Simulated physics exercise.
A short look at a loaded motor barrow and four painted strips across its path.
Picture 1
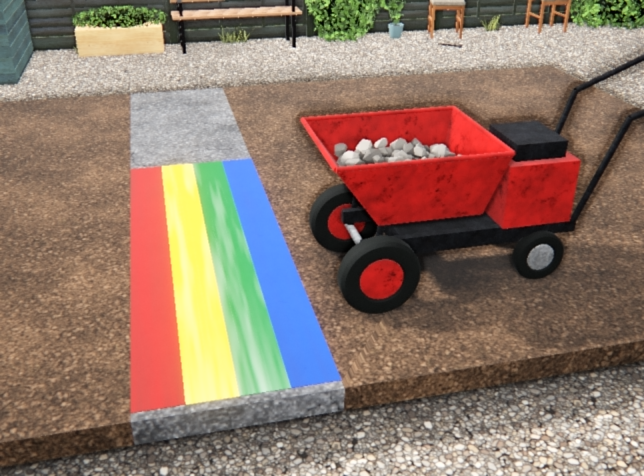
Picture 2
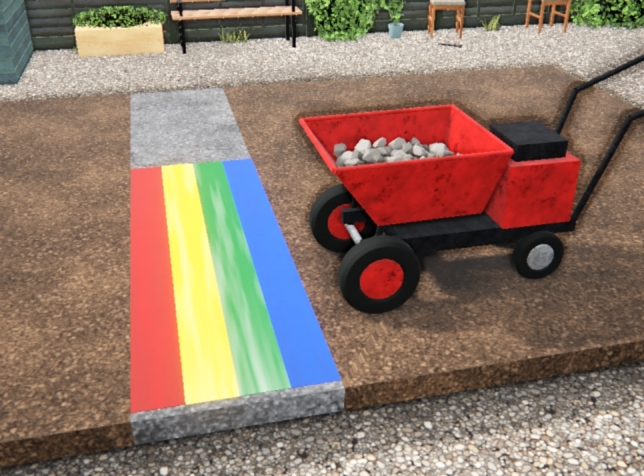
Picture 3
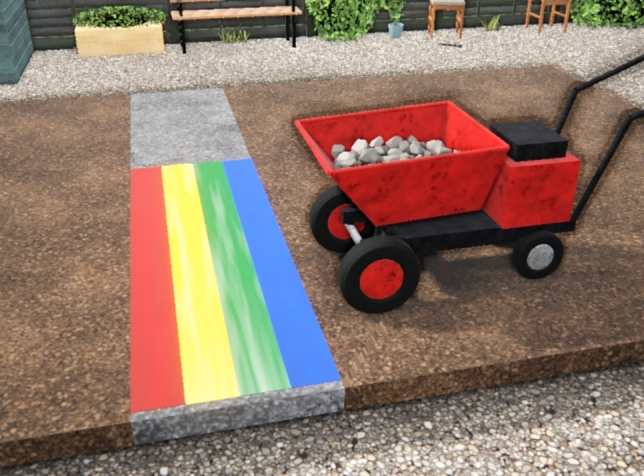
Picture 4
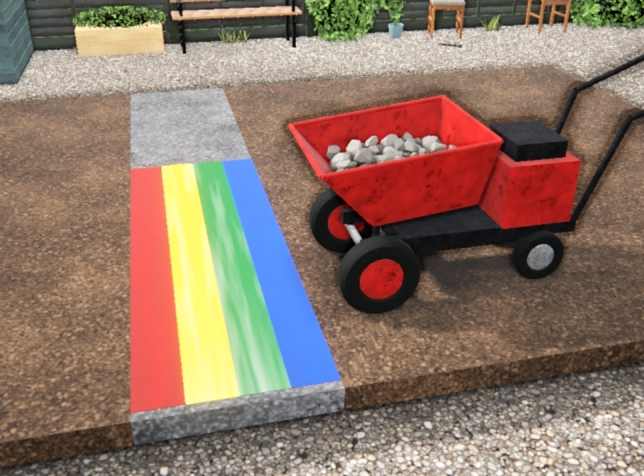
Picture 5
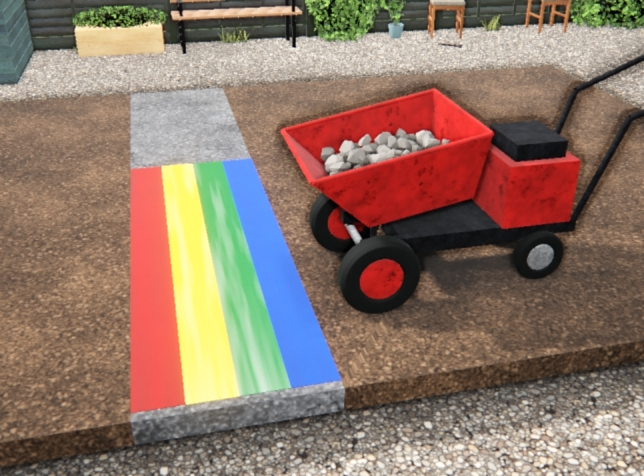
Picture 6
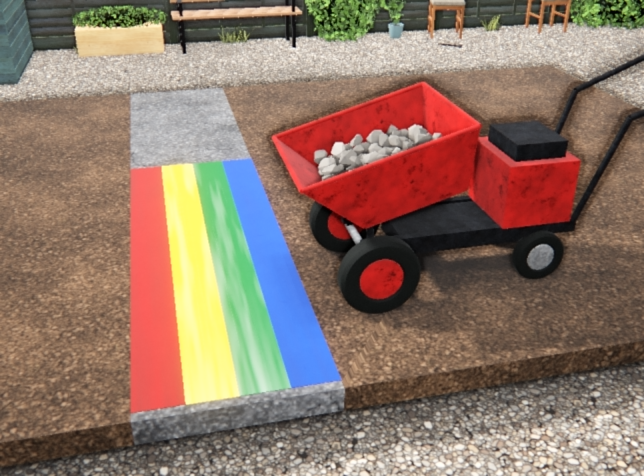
A red motor barrow loaded with broken stones slowly tips its skip forward to the left.
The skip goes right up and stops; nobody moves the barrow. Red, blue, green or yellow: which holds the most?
The yellow one gets the largest share.
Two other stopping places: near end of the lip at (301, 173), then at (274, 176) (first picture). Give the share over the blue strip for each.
About 0 and 0 per cent.
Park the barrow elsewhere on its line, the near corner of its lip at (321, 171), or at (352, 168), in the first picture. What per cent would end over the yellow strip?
The first gives 40 %, the second 30 %.
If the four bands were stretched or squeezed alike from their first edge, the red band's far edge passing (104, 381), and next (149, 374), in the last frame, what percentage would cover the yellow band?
In turn 30 and 30 in a hundred.
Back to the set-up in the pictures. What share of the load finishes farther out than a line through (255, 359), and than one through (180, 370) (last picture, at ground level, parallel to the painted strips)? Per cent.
The first gives 80 %, the second 30 %.
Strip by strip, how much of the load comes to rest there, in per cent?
Blue strip near 0; green strip near 25; yellow strip near 35; red strip near 20.
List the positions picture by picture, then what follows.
In the first picture, lip of the skip near (336, 170), level; top of the load near (402, 158), broken stones; blue strip near (303, 347); green strip near (256, 354); yellow strip near (207, 361); red strip near (157, 369).
In the second picture, lip of the skip near (334, 171), level; top of the load near (410, 161).
In the third picture, lip of the skip near (330, 173), tipped barely; top of the load near (407, 160).
In the fourth picture, lip of the skip near (322, 177), tipped a little; top of the load near (424, 154).
In the fifth picture, lip of the skip near (313, 183), tipped a little; top of the load near (417, 150).
In the sixth picture, lip of the skip near (302, 191), tipped clearly; top of the load near (418, 154); blue strip near (303, 347); green strip near (256, 354); yellow strip near (207, 361); red strip near (157, 369).
Shortly afterwards, skip tipped steeply; the whole lot in the skip.
Next, skip tipped right over; all but a few in the skip; only a few over the green strip; only a few over the yellow strip.
Some moments later, skip tipped right over; near a quarter in the skip; near a quarter over the green strip; near a third over the yellow strip; a little over the red strip; a little off the paint.
In the end, skip tipped right over; a little in the skip; none at all over the blue strip; near a quarter over the green strip; near a third over the yellow strip; near a quarter over the red strip; a little off the paint.
